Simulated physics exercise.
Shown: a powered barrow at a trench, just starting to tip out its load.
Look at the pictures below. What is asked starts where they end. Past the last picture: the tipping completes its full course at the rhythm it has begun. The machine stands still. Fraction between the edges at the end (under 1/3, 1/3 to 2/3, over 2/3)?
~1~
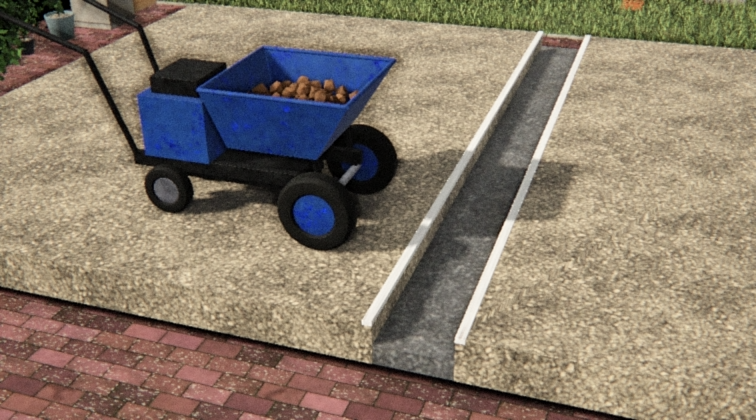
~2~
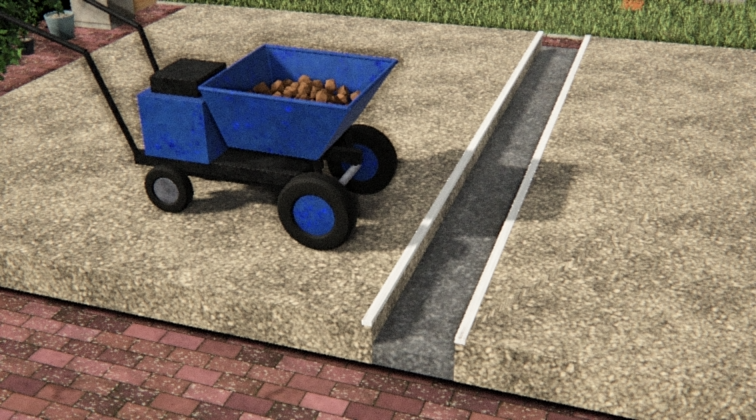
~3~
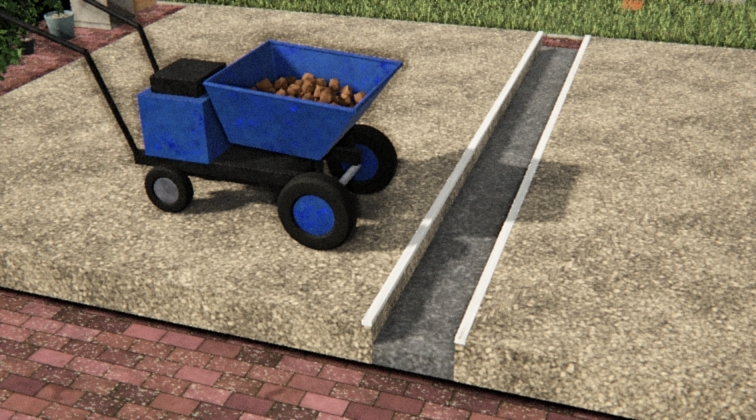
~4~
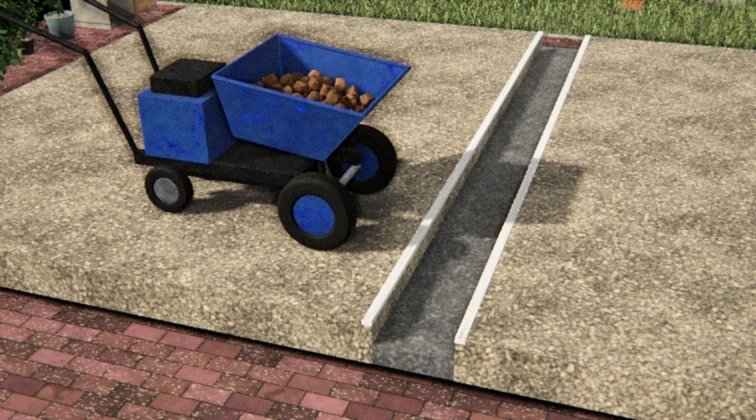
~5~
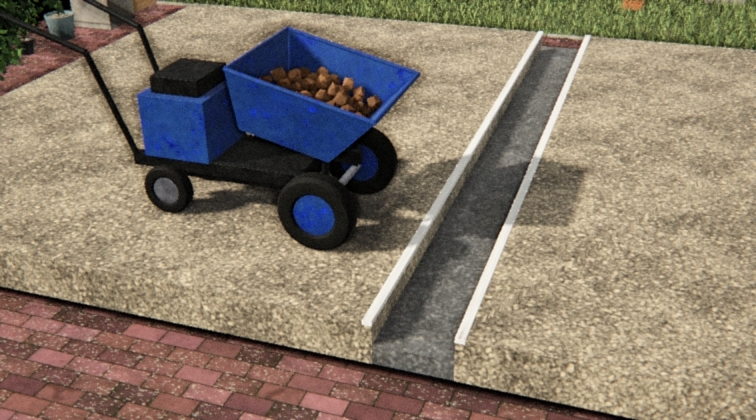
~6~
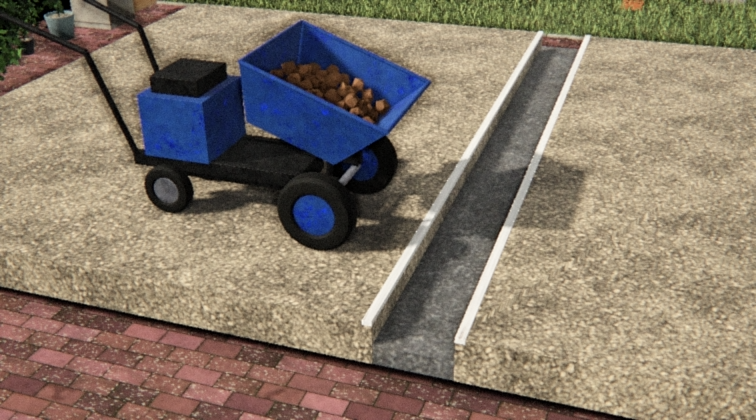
Above two thirds.
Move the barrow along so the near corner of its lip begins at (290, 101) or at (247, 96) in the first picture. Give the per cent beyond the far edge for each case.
About 0 %, then 0 %.
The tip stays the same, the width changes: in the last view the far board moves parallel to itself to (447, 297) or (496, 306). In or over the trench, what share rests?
Respectively, 50 % and 100 %.
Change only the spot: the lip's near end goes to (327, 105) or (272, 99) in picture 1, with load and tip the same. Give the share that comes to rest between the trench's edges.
First spot: About 100 percent; second spot: About 50 percent.
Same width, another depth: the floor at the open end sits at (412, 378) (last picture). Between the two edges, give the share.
It comes out near 90 percent.
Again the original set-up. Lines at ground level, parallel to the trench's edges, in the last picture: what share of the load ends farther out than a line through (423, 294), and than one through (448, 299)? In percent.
I'd say about 80 and about 40 in a hundred.
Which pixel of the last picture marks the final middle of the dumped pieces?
Near pixel (471, 246).
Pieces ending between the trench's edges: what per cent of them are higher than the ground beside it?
Roughly 10 percent of them.
Soon, skip tipped steeply; all in the skip.
A while on, skip tipped right over; most in the skip; a small part in or heaped over the trench; a stray few beyond it.
Towards the end, skip tipped right over; a small part in the skip; most in or heaped over the trench; a small part beyond it.
Finally, skip tipped right over; most in or heaped over the trench; a small part beyond it.
